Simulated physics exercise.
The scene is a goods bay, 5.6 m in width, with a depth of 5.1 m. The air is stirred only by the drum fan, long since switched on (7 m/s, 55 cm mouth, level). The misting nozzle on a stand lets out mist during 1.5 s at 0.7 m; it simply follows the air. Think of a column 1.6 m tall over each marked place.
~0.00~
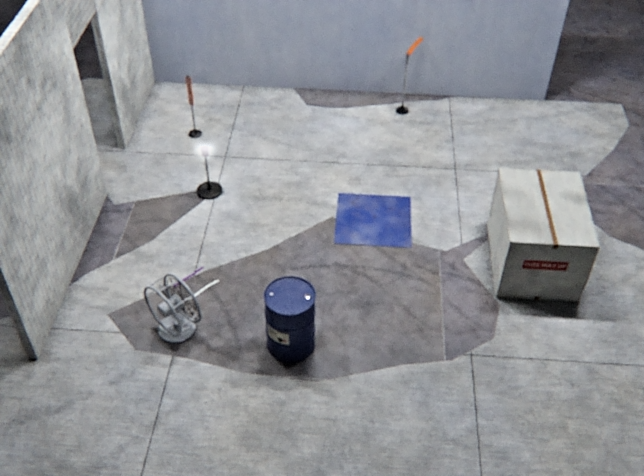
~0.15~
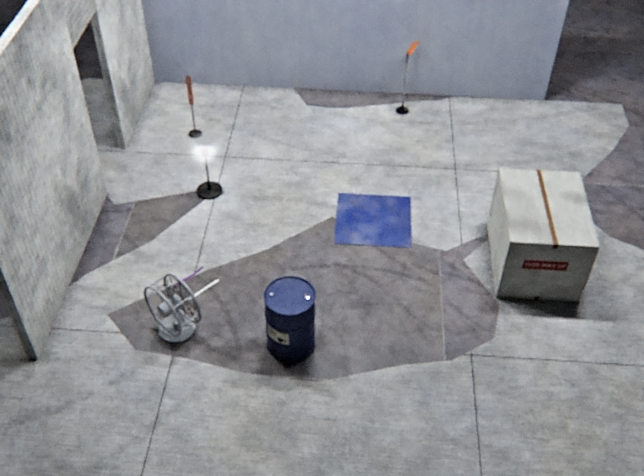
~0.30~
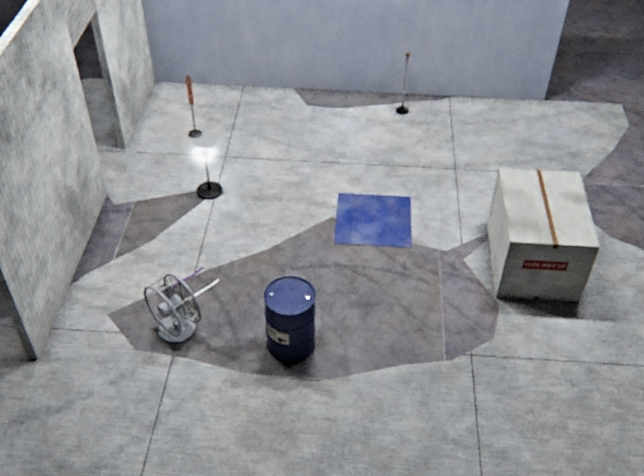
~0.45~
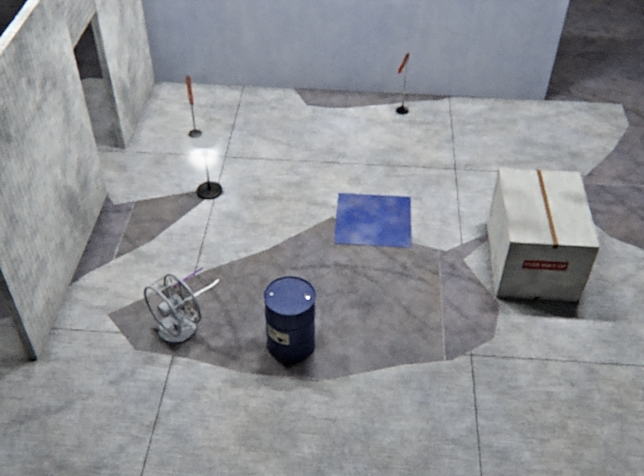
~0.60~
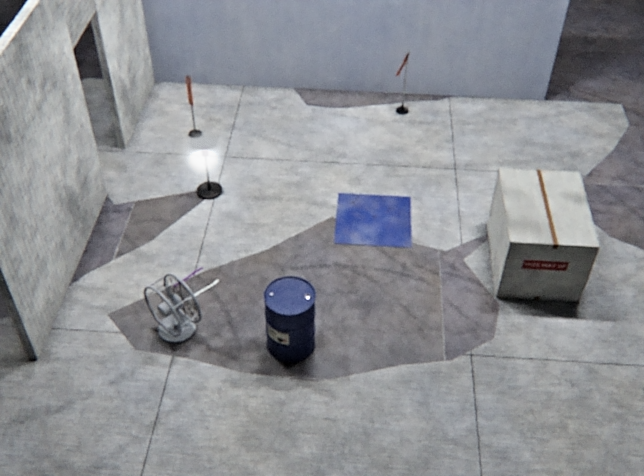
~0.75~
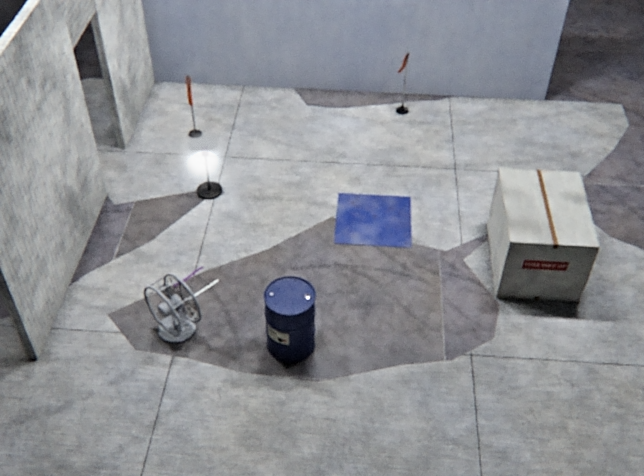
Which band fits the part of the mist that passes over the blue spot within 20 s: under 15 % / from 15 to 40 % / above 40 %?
The share reaching it is more than 40 %.
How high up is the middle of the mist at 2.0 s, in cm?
About 50 cm.
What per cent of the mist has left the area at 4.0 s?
Near 0 %.
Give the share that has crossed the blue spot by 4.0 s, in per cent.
About 0 %.
By 2.0 s, 0 % is gone from the area; 0 % has passed over the blue spot, and the middle of the rest is near (196, 170).
By 4.0 s, 0 % is gone from the area; 0 % has passed over the blue spot, and the middle of the rest is near (157, 205).
By 8.0 s, 5 % is gone from the area; 19 % has passed over the blue spot, and the middle of the rest is near (121, 232).
By 20.0 s, 90 % is gone from the area; 67 % has passed over the blue spot.
